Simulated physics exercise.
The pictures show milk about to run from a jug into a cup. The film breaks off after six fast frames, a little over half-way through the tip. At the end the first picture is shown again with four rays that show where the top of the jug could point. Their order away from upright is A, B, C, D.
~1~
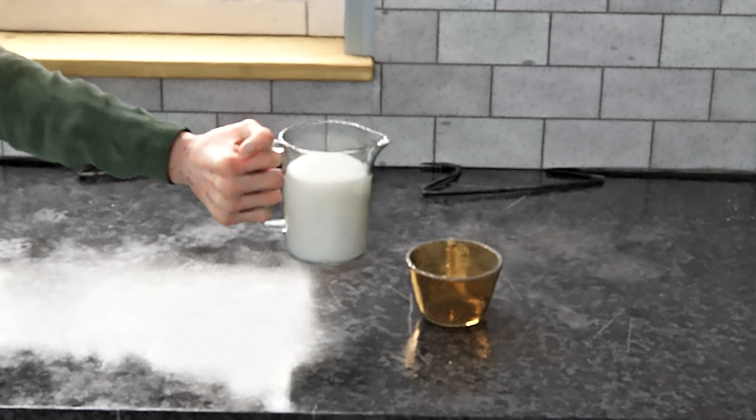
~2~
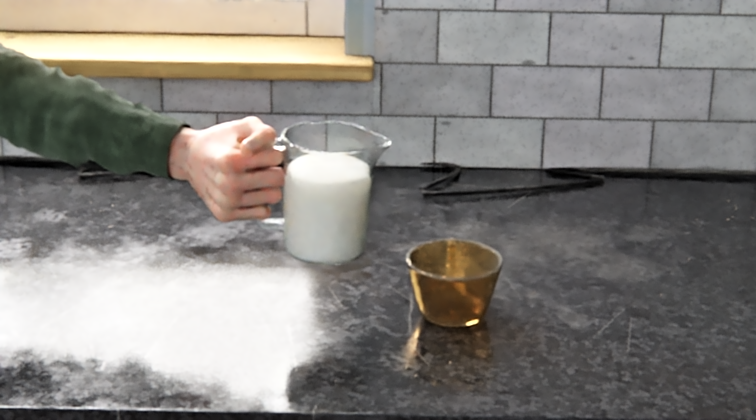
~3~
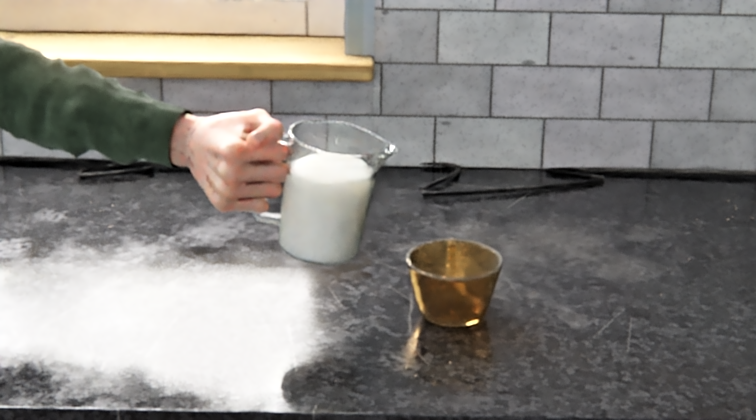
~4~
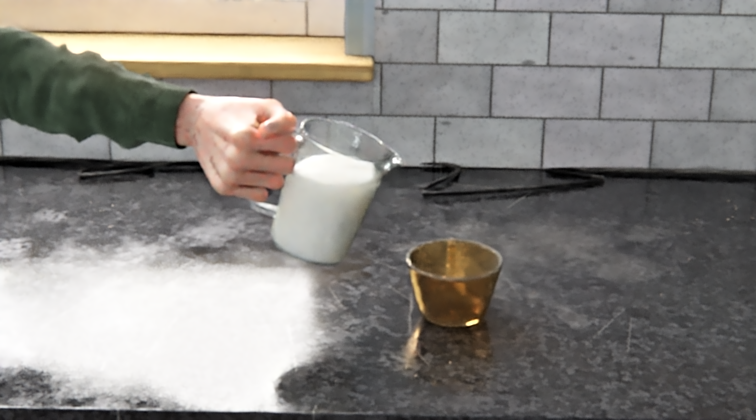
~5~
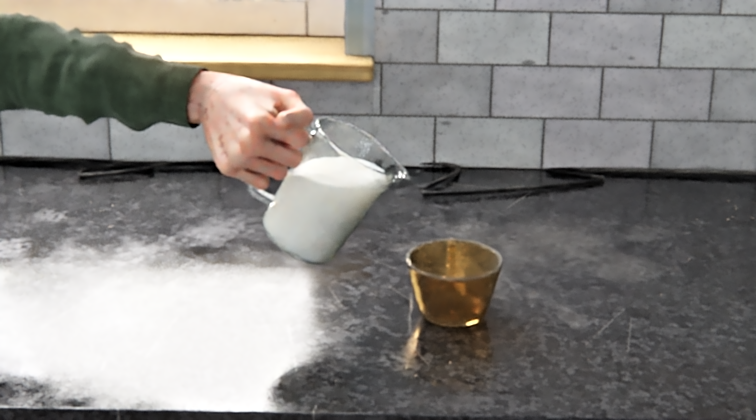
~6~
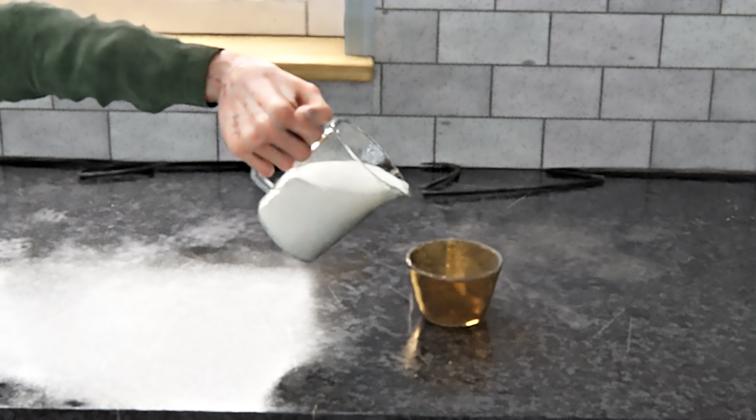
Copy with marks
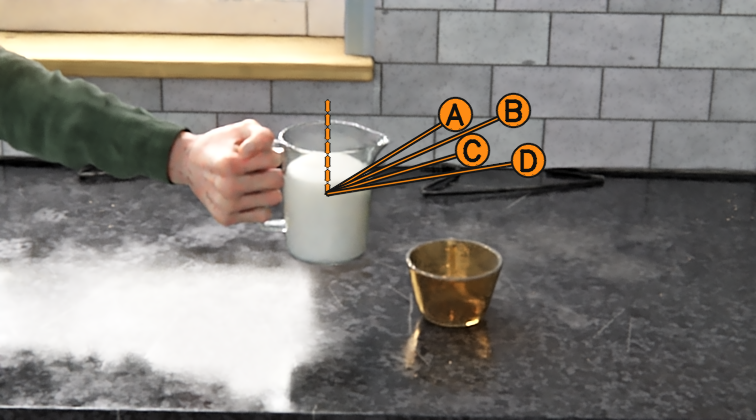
A hand in a green sleeve held a glass jug of milk upright over a dark speckled counter, then steadily tilted it to the right, its lip lowering near a small amber cup.
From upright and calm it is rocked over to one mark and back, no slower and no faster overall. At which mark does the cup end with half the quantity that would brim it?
It is B.
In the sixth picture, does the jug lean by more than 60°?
No.
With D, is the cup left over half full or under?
Over half.
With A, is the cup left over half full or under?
Under.
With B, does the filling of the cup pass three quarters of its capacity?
No, less.
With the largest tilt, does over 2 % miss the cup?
Yes.
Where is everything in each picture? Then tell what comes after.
The first frame shows upright, lip at (388, 141); rim of the cup round (455, 258); nothing has left yet.
The second frame shows tipped about 2°, lip at (390, 143); nothing has left yet.
The third frame shows tipped about 9°, lip at (395, 150); nothing has left yet.
The fourth frame shows tipped about 19°, lip at (402, 162); nothing has left yet.
The fifth frame shows tipped about 31°, lip at (408, 177); nothing has left yet.
The sixth frame shows tipped about 43°, lip at (410, 194); nothing has left yet.
In orange, A at (441, 124); B at (497, 118); C at (456, 155); D at (511, 163).
With A, the cup ends with about 33 % of what it can hold.
With B, the cup ends with about 53 % of what it can hold.
With C, the cup ends with about 71 % of what it can hold; 5 % of the milk is spilt.
With D, the cup ends with about 83 % of what it can hold; 12 % of the milk is spilt.
